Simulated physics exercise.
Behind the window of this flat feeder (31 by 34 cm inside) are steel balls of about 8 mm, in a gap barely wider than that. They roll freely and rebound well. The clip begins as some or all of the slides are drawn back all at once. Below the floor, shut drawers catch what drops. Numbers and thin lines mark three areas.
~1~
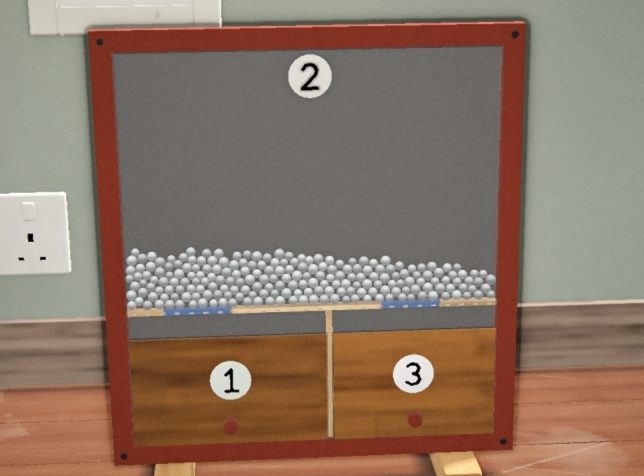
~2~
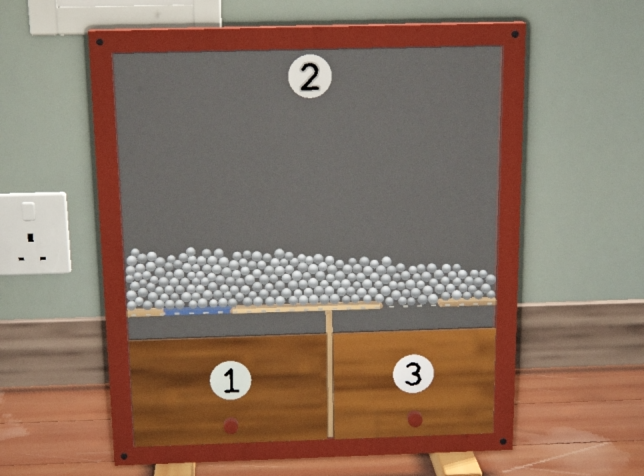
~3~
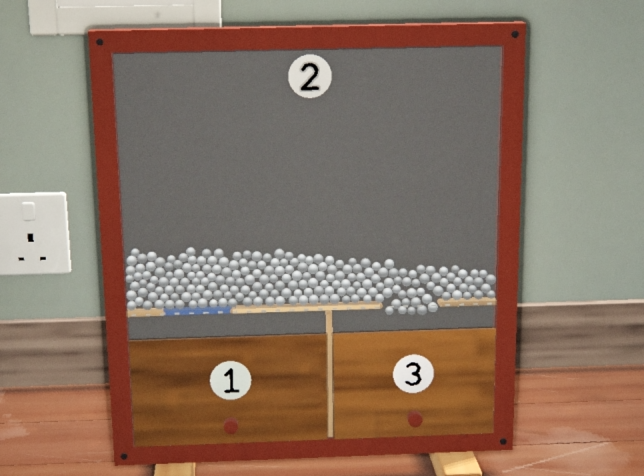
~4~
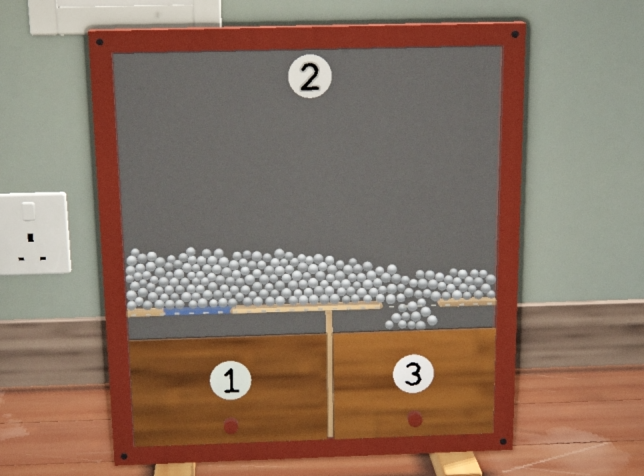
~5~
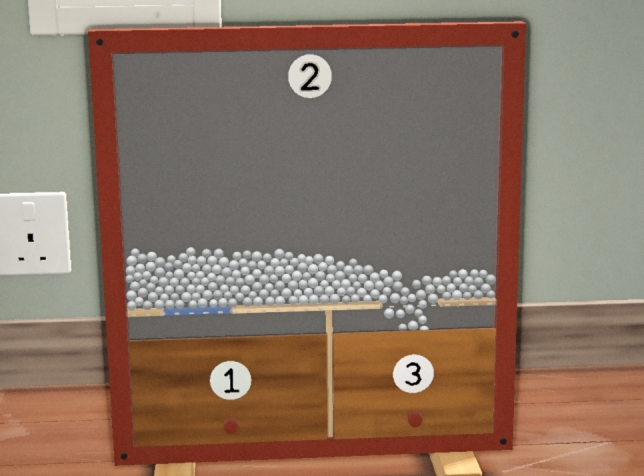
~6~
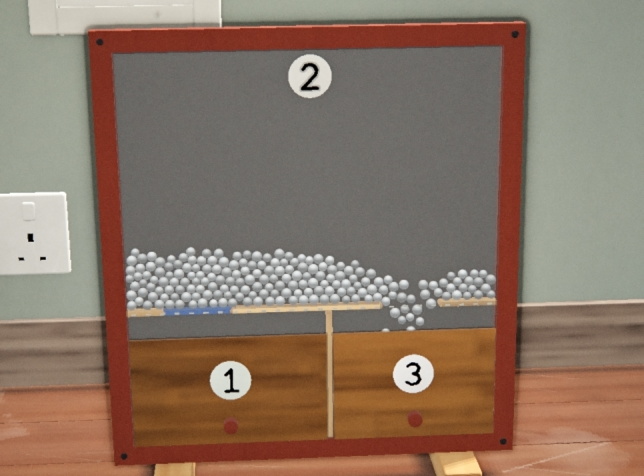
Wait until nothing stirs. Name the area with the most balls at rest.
2.
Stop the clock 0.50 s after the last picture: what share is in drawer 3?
Some 30 per cent.
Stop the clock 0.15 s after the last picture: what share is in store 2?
About 80 per cent.
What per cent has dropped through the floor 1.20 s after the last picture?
About 40 per cent.
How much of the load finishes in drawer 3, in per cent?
About 45 per cent.
Then, 0.15 s after the last picture, 20 % are out; no. 2, 80 %, no. 3, 20 %.
Then, 0.50 s after the last picture, 30 % are out; no. 2, 70 %, no. 3, 30 %.
Then, 1.20 s after the last picture, 40 % are out; no. 2, 60 %, no. 3, 40 %.
All still 2.5 s after it, 45 % are out; no. 1, 0 %, no. 2, 55 %, no. 3, 45 %.
